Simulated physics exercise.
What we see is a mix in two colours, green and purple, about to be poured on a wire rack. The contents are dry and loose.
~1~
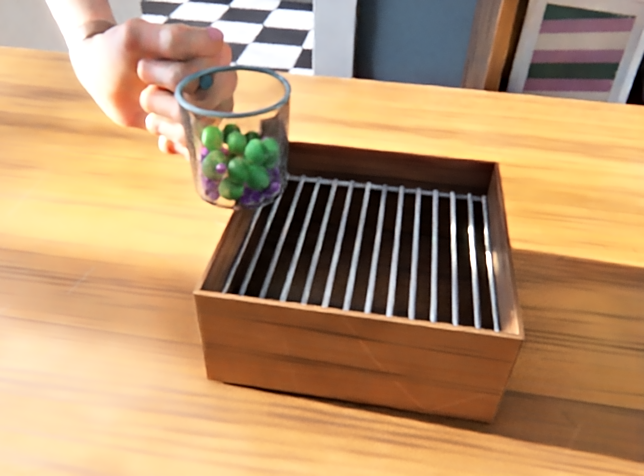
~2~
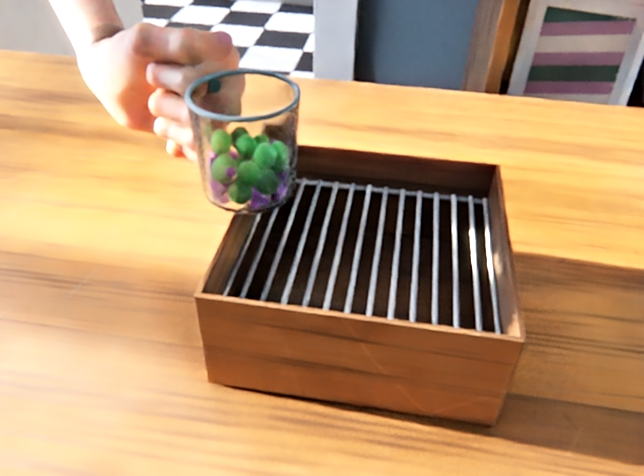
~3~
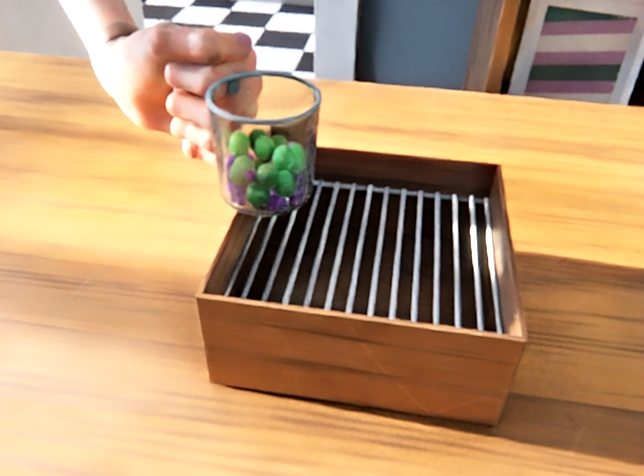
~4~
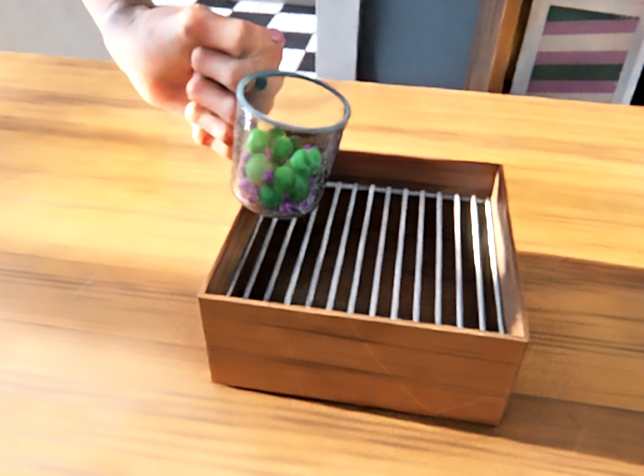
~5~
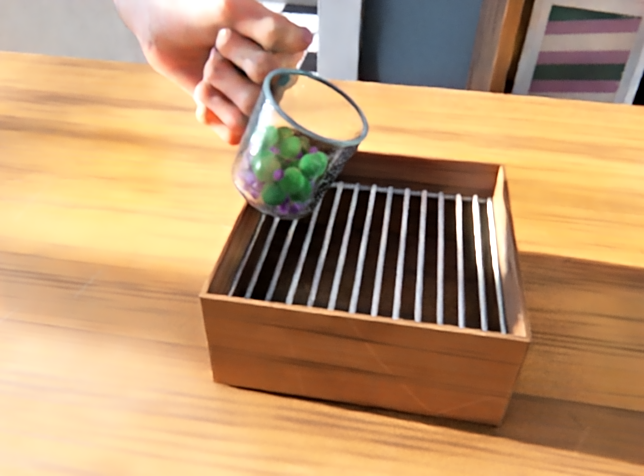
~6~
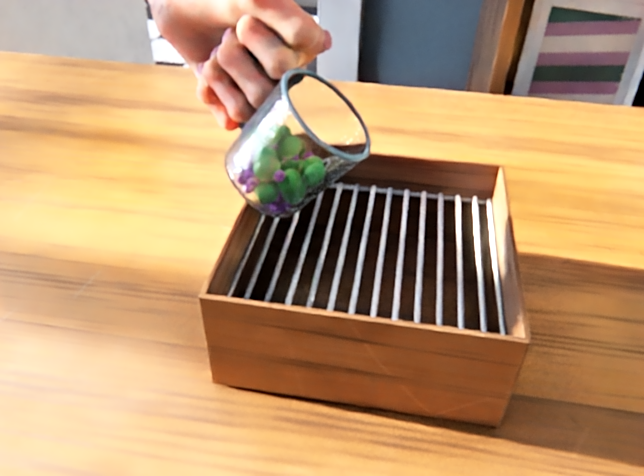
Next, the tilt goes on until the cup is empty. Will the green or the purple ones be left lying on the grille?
Once poured, the green ones are stopped by the grid and the purple ones fall out below.
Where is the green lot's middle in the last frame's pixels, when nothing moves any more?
Close to (393, 240).
Then, 0.45 s past the last view, green ones, all in the cup; purple ones, all in the cup.
Then, 0.85 s past the last view, green ones, about half in the cup, about half on or over the wires; purple ones, nearly all in the cup, a small part on or over the wires.
Then, 1.19 s past the last view, green ones, all on or over the wires; purple ones, a small part on or over the wires, most under the rack.
Finally, green ones, all on the wires, none under the rack; purple ones, all under the rack.
